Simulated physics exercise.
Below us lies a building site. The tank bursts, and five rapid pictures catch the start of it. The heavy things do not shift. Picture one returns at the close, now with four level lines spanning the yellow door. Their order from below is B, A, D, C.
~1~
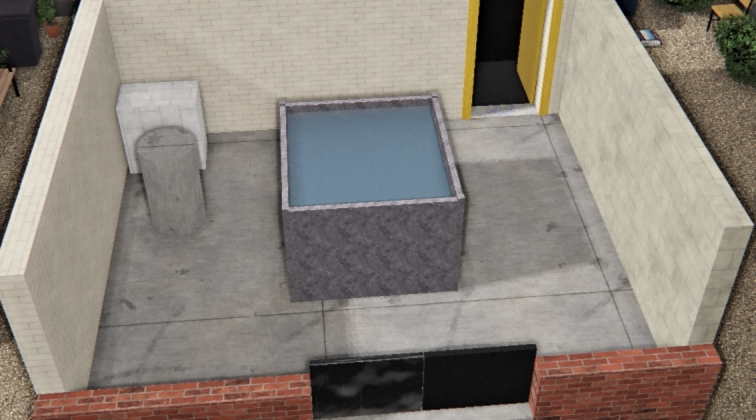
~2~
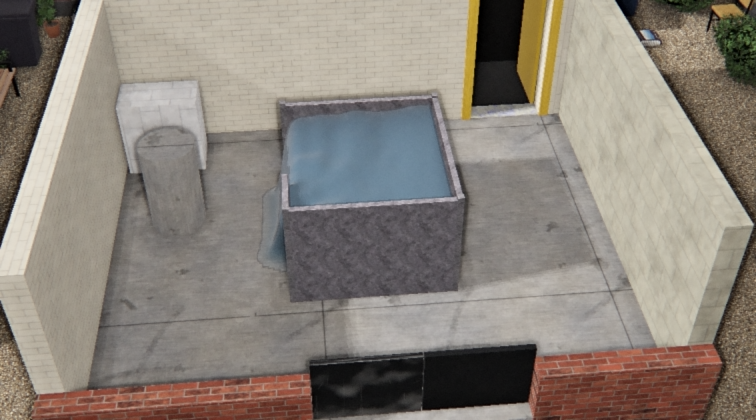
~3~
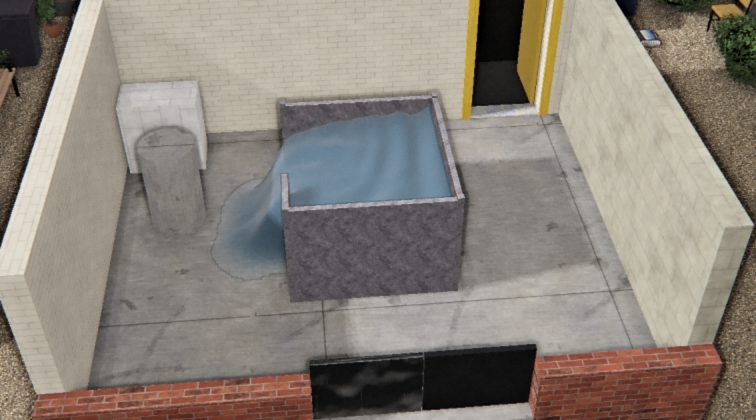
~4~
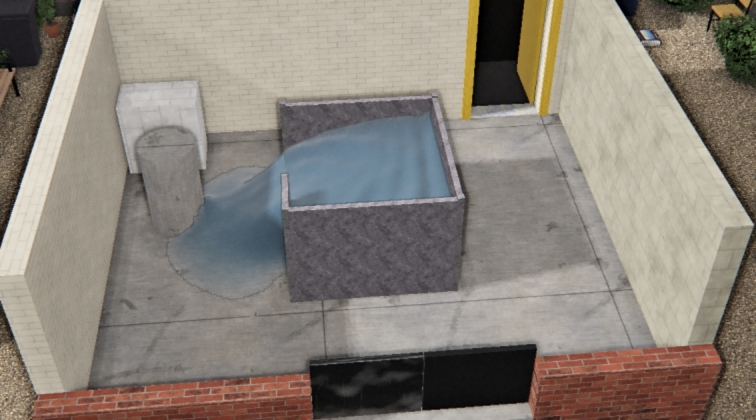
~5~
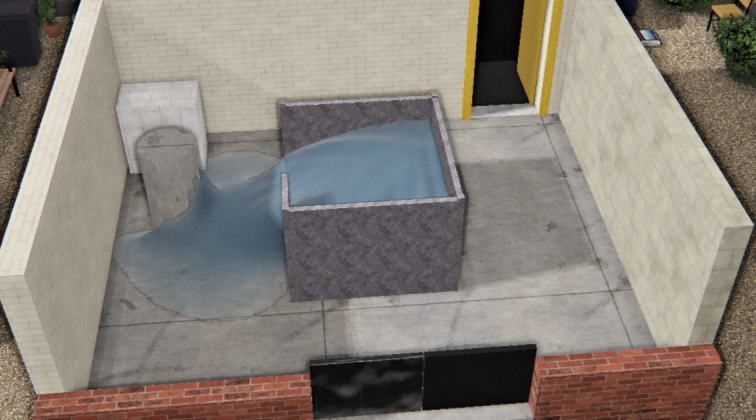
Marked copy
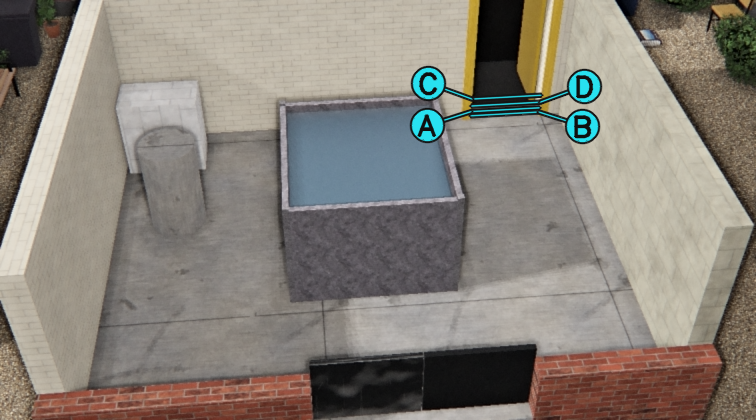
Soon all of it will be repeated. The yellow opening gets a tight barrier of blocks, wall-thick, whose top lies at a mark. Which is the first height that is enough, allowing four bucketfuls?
Use mark D.
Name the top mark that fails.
A.
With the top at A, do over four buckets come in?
Yes, that goes wrong.
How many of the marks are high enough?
Two of the four.
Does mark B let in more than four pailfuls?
Yes.
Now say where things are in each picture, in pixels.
In the first picture, water in the tank at rest, its middle at (366, 155); foot of the yellow doorway at (504, 116); shut gate at (423, 361).
In the second picture, 2 % of the ground under water, visible out to (268, 245).
In the third picture, 5 % of the ground under water, visible out to (242, 189).
In the fourth picture, 9 % of the ground under water, visible out to (174, 252).
In the fifth picture, 16 % of the ground under water, visible out to (119, 252).
In cyan, A at (505, 109); B at (504, 113); C at (506, 97); D at (505, 104); from the bottom up B, A, D, C.
With A, about 7 bucketfuls get in.
With B, some 20 bucketfuls get in.
With C, nothing gets over.
With D, a splash gets over, under a bucket.
